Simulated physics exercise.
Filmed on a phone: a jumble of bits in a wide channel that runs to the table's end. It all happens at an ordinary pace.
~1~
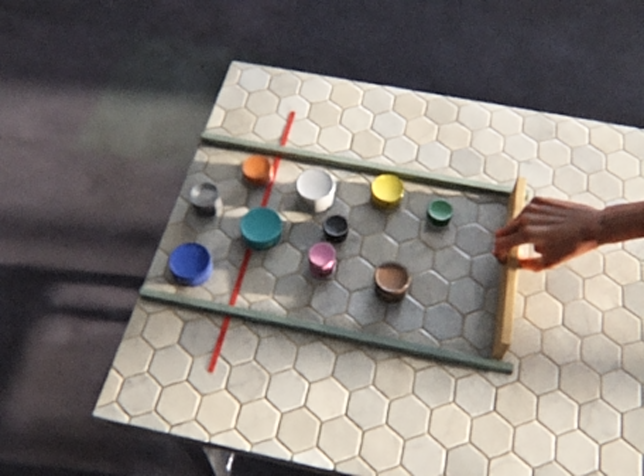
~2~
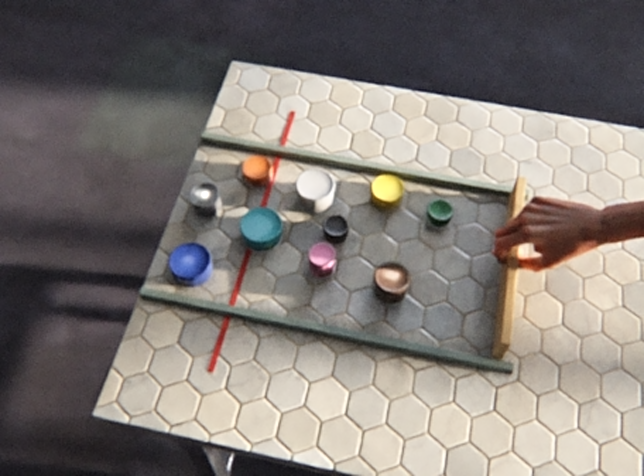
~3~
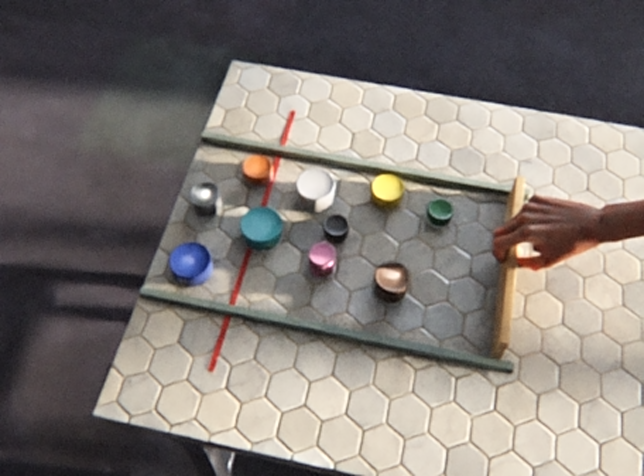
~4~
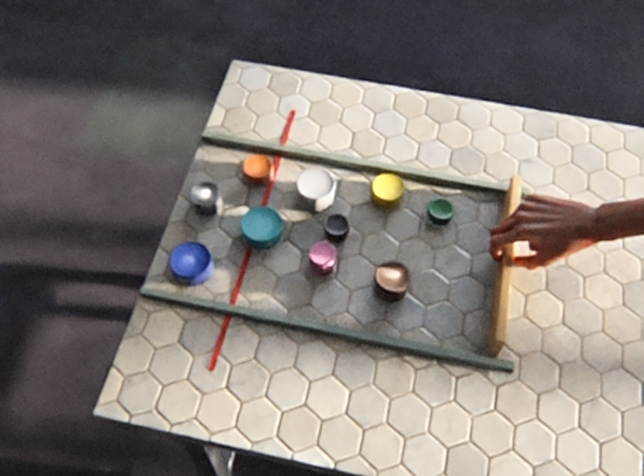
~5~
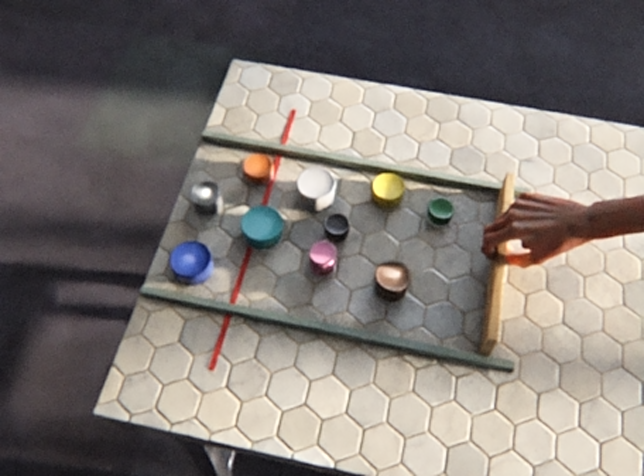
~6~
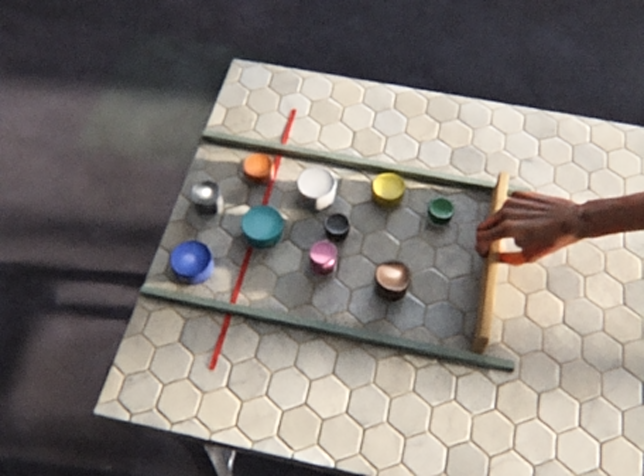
A hand at the right grips a wooden board set across a channel between two dark green rails on a pale, hexagon-tiled tabletop, seen at an angle from above. Small round containers are scattered between the rails, with blue, grey, orange and teal near a red line at left, and white, black, pink, yellow, brown and green farther right. The hand slides the board slightly leftward, while the containers and the view stay still.
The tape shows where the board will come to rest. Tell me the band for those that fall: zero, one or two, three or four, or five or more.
As it turns out, the number that fall off is zero.
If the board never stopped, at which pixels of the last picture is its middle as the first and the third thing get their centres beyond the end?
First at (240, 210), next at (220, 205).
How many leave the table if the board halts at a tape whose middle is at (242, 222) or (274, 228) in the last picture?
Down on the floor: 0 and 0.
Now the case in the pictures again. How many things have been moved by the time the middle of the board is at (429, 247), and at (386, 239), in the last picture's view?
1 and 3.
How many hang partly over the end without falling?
Overhanging: 0.
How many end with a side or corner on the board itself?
5 of them.
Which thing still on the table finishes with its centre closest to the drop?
It is the grey pot.
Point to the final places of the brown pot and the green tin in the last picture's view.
The brown pot stops around (228, 257); the green tin around (256, 186).
Soon after, none off yet; grey pot at rest near (207, 199); blue tub at rest near (192, 263); orange tin at rest near (259, 170).
In the end, the number that fall off is zero.
